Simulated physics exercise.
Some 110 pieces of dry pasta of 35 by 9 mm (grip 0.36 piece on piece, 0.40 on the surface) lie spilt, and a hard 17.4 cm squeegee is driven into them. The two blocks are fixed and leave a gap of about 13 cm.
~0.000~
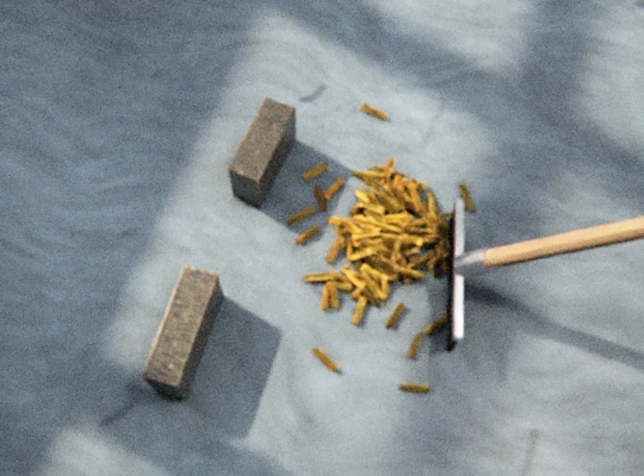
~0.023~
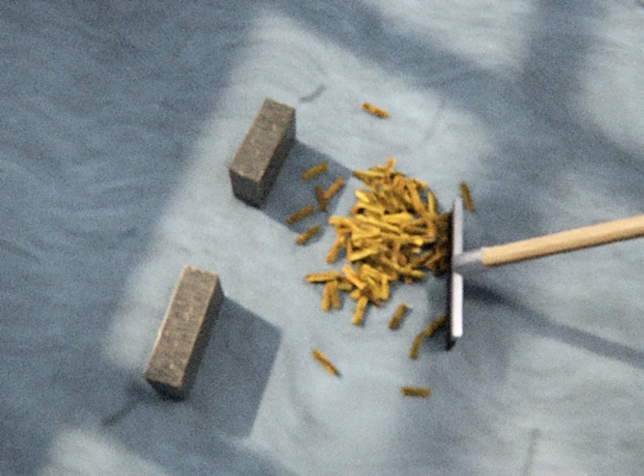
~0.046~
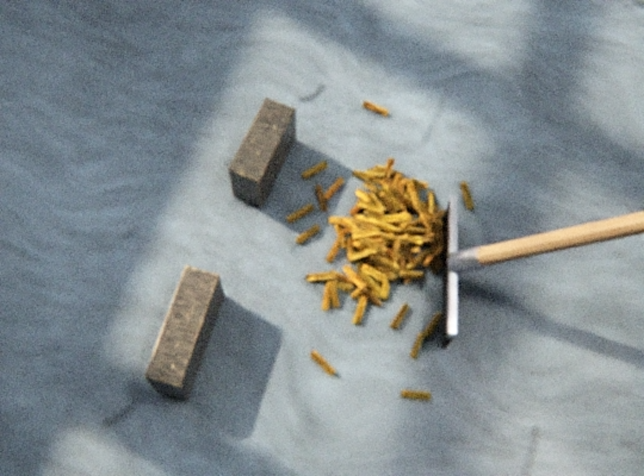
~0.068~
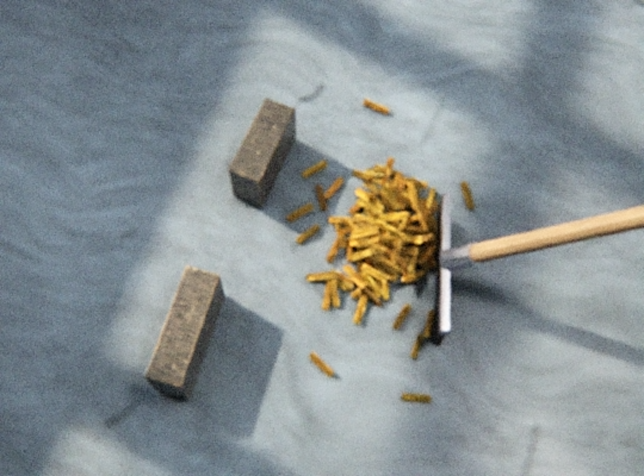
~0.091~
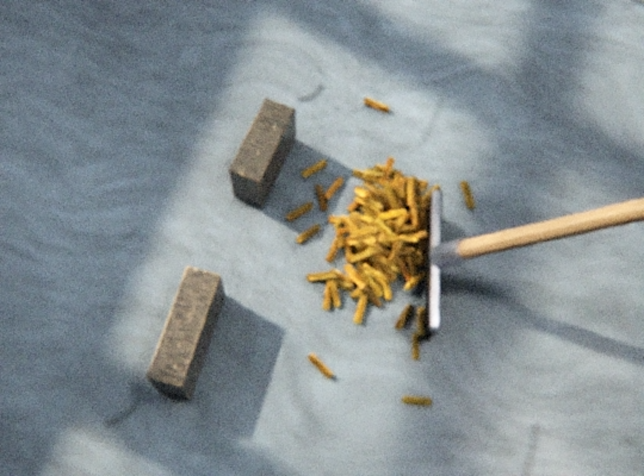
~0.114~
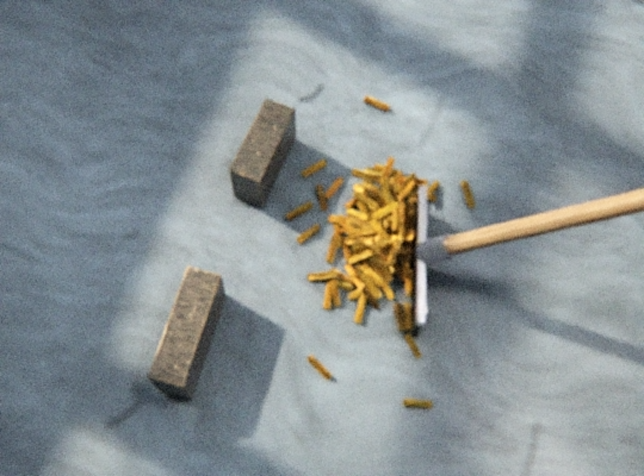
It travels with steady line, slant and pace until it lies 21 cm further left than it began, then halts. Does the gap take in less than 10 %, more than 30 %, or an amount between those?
My guess is the gap count lands in the middle band.
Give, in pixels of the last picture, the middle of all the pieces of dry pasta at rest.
Roughly at (268, 227).
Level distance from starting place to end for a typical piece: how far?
18 cm.
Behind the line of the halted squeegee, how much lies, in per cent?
30 %.
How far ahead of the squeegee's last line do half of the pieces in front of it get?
I'd say close to 5 cm ahead of the line.
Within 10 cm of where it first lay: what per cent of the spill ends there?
Roughly 25 per cent.
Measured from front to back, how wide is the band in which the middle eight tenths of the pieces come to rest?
Roughly 24 cm.
Then, at 0.28 s, squeegee 17 cm from its start, spill 23 cm wide; round the far block 5 %, held up before the blocks 95 %.
Then, at 0.45 s, squeegee 21 cm from its start, spill 28 cm wide; in or through the gap 25 %, round the far block 10 %, held up before the blocks 65 %.
Then, at 0.59 s, squeegee 21 cm from its start, spill 30 cm wide; in or through the gap 25 %, round the far block 10 %, held up before the blocks 60 %.
At rest (1.9 s), in or through the gap 25 %, round the near block 0 %, round the far block 10 %, held up before the blocks 60 %.
